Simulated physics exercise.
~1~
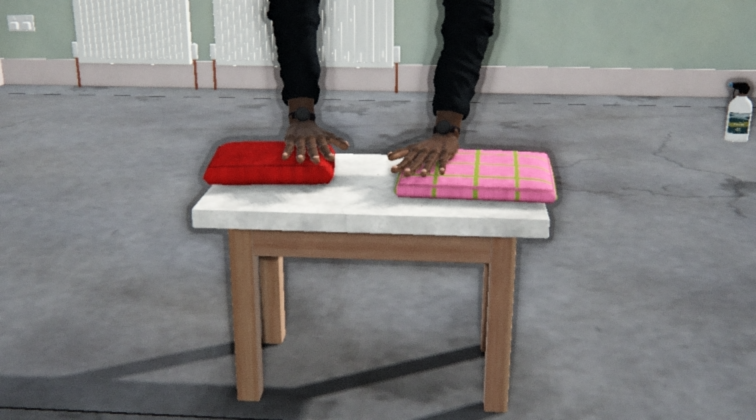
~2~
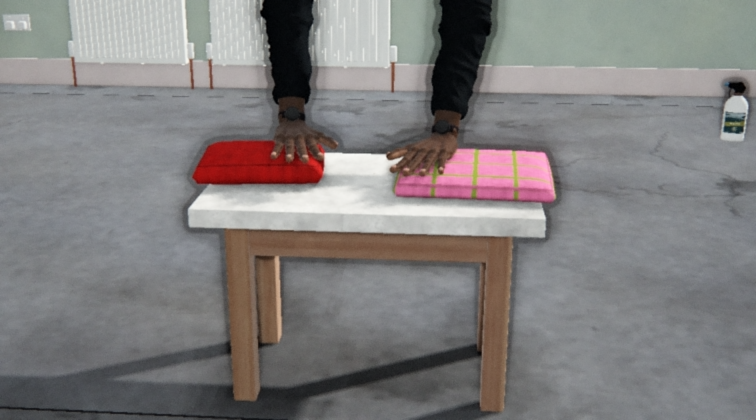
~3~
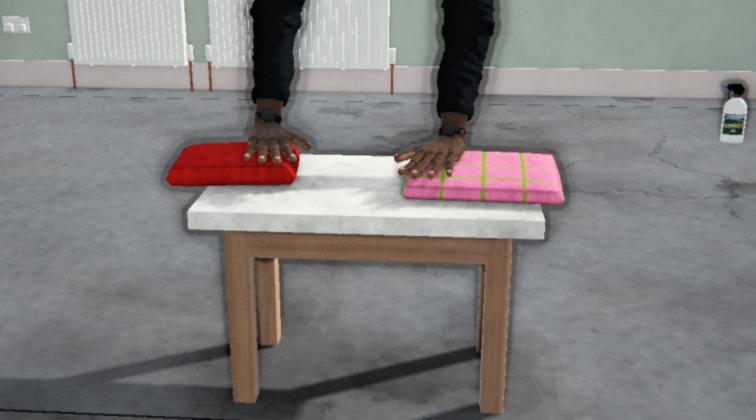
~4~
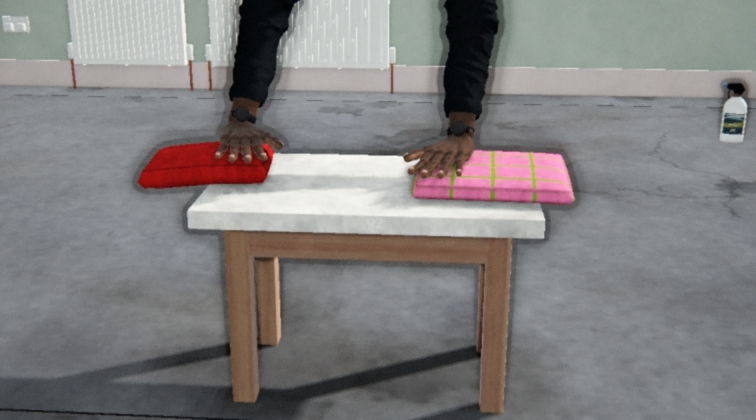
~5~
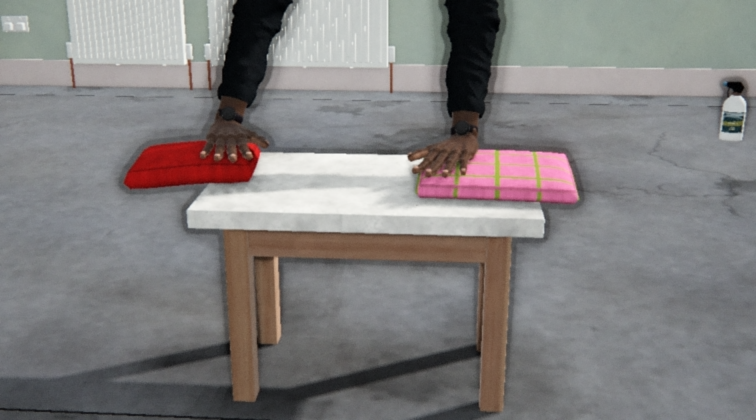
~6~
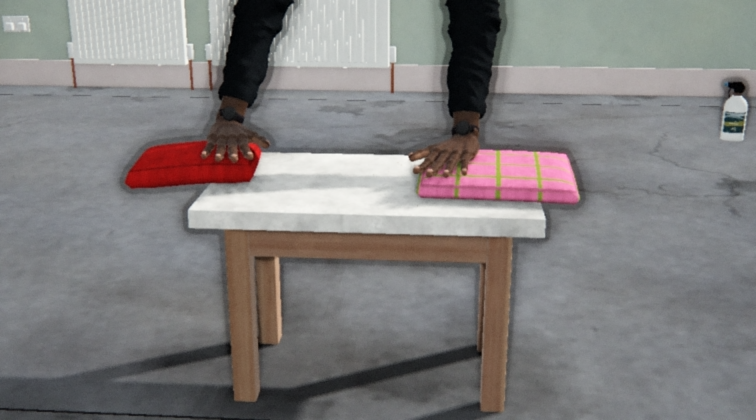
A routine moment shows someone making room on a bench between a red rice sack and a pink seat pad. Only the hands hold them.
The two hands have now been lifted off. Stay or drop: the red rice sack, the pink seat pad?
As I see it, red rice sack: Gone off; pink seat pad: Still there.
Then, 0.24 s on from there, rice sack tipping outwards near (192, 188); seat pad as it was left.
Then, 0.46 s on from there, rice sack on the floor near (190, 323); seat pad as it was left.
Then, 0.68 s on from there, rice sack on the floor near (162, 341); seat pad as it was left.
In the end, rice sack on the floor near (158, 344); seat pad as it was left. The red rice sack slumps off the end and the pink seat pad remains on top.
